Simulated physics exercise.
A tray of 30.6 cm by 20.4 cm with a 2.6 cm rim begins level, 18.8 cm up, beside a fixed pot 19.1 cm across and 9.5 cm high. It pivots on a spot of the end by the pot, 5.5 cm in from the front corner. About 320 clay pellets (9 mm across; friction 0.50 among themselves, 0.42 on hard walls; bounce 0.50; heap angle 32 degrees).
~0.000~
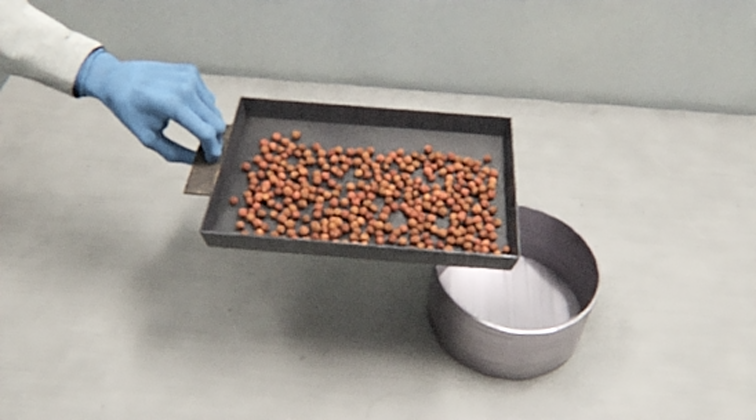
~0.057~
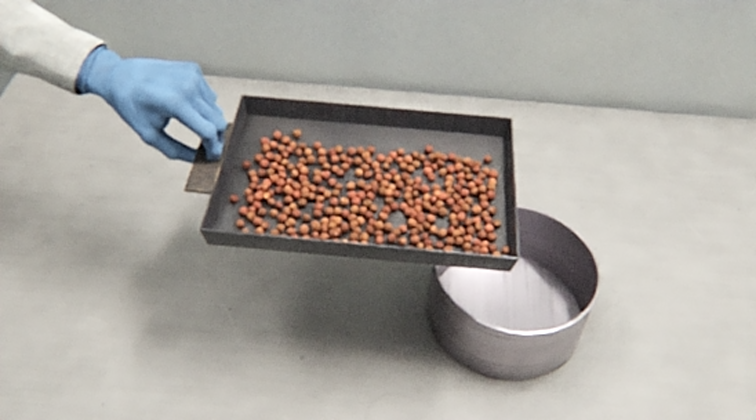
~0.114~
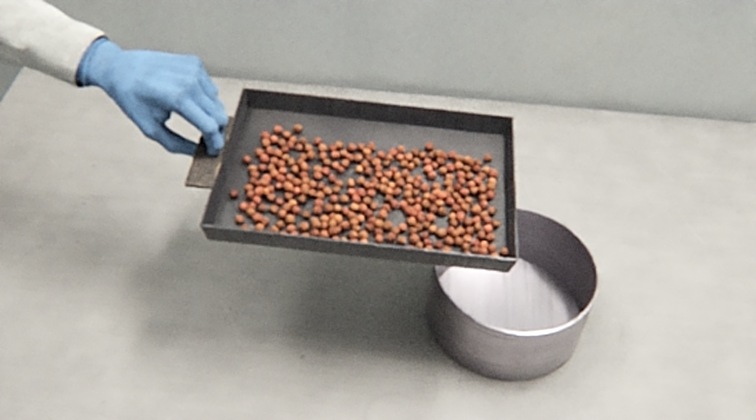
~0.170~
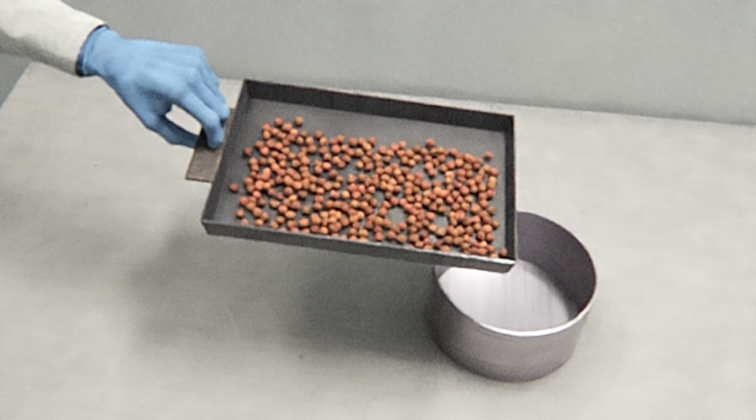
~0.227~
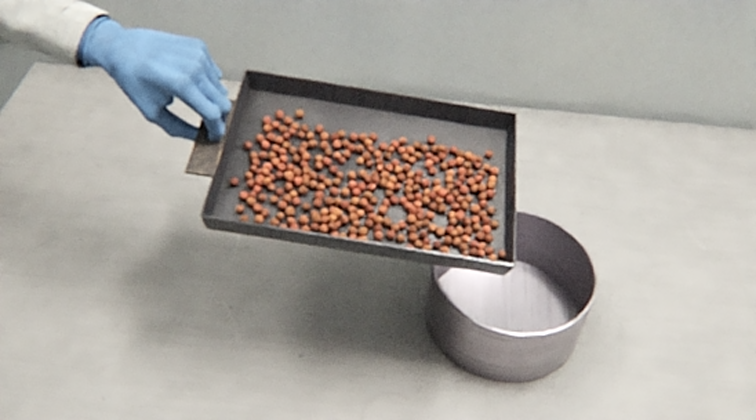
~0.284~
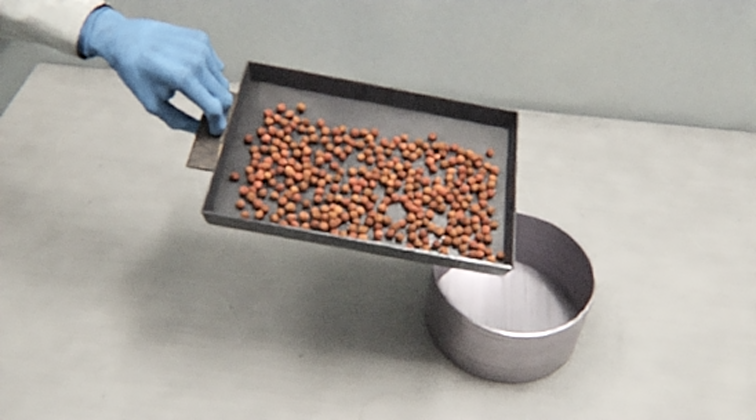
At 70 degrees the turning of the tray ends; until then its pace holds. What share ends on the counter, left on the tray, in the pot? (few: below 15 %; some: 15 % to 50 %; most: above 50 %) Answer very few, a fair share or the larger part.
On the counter: Very few; left on the tray: The larger part; in the pot: Very few.
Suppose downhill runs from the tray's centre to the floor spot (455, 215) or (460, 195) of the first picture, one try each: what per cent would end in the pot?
Some 0 and 0 per cent.
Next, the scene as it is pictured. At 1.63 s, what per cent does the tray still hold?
Roughly 100 per cent.
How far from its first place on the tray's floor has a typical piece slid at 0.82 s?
Some 3 cm.
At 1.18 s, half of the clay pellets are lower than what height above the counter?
Some 26 cm.
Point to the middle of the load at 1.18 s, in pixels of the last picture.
Around (418, 202).
After 0.82 s, tilt 39 degrees; the tray holds 100 %, the pot 0 %.
After 1.18 s, tilt 58 degrees; the tray holds 100 %, the pot 0 %.
After 1.63 s, tilt 70 degrees; the tray holds 100 %, the pot 0 %.
In the end, at 1.9 s, counter 0 %, tray 100 %, pot 0 %.
